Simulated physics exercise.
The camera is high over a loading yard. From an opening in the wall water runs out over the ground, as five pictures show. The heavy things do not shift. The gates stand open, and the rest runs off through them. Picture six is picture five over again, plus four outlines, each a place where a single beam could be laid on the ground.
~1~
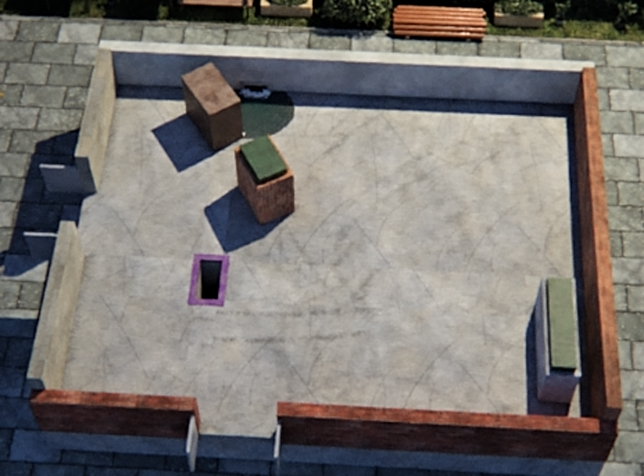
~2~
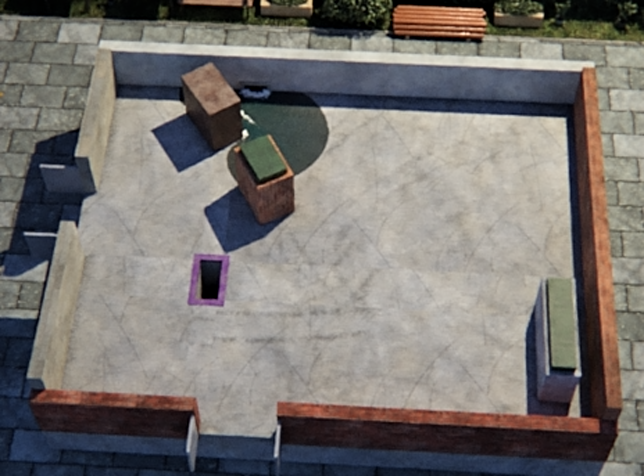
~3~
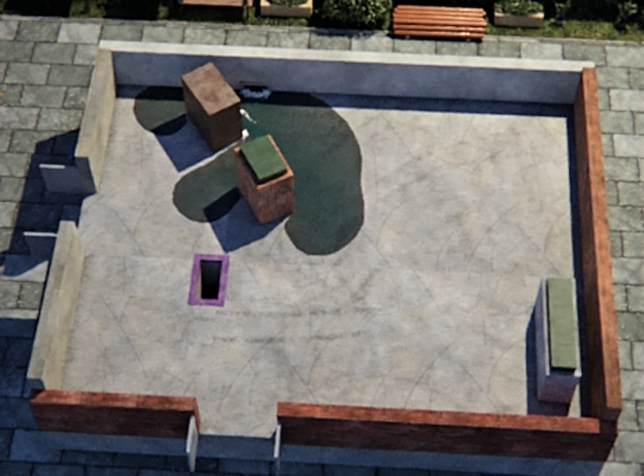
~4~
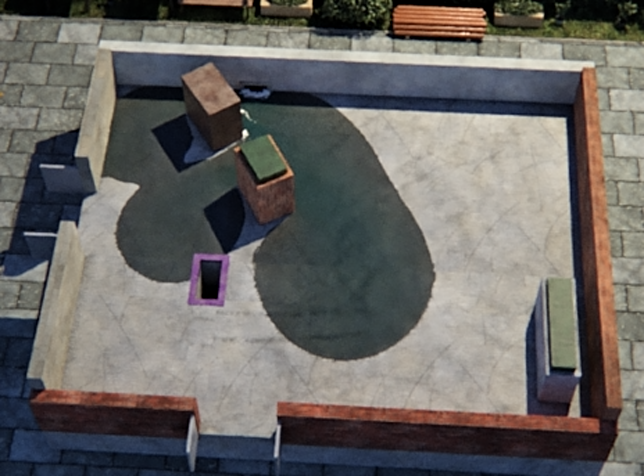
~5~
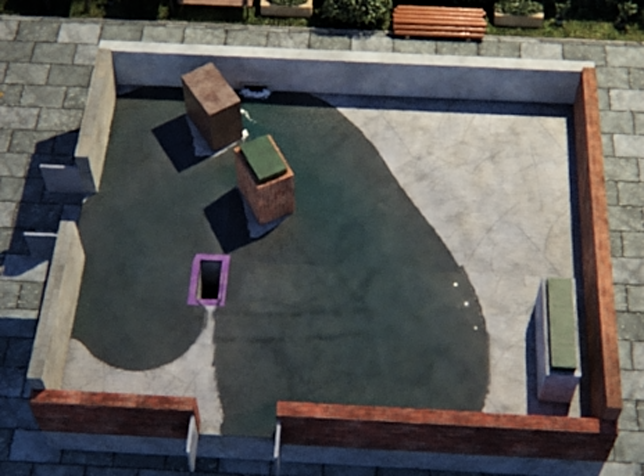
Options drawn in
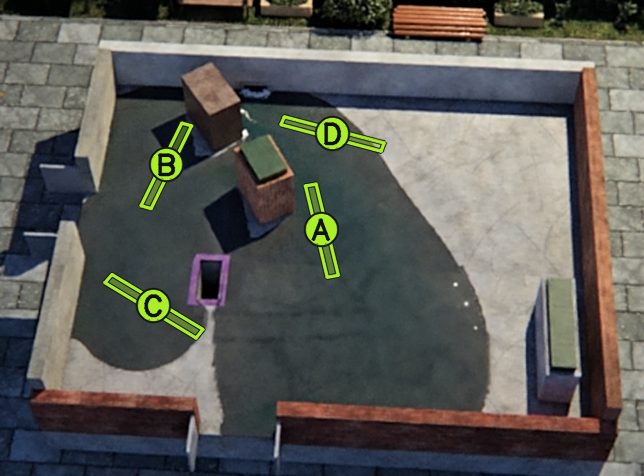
To begin with, a small dark wet patch spreads beside two brown blocks near the back wall of a walled yard. It widens around the blocks, reaching the left wall and swelling toward the front, then surrounds the purple-edged gully and covers more than half the floor, leaving the right side dry.
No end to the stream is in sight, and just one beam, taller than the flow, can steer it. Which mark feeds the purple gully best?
C.
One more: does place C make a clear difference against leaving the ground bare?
Yes, it helps clearly.
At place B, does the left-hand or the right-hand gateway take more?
The right gate.
On the marked copy, A from (310, 185) to (332, 276); B from (146, 207) to (186, 124); C from (108, 278) to (199, 333); D from (282, 120) to (382, 147).
For place A, about 6 % of the stream goes into the purple gully, about 86 % out by the gates.
For place B, about 5 % of the stream goes into the purple gully, about 87 % out by the gates.
For place C, about 9 % of the stream goes into the purple gully, about 82 % out by the gates.
For place D, about 4 % of the stream goes into the purple gully, about 86 % out by the gates.
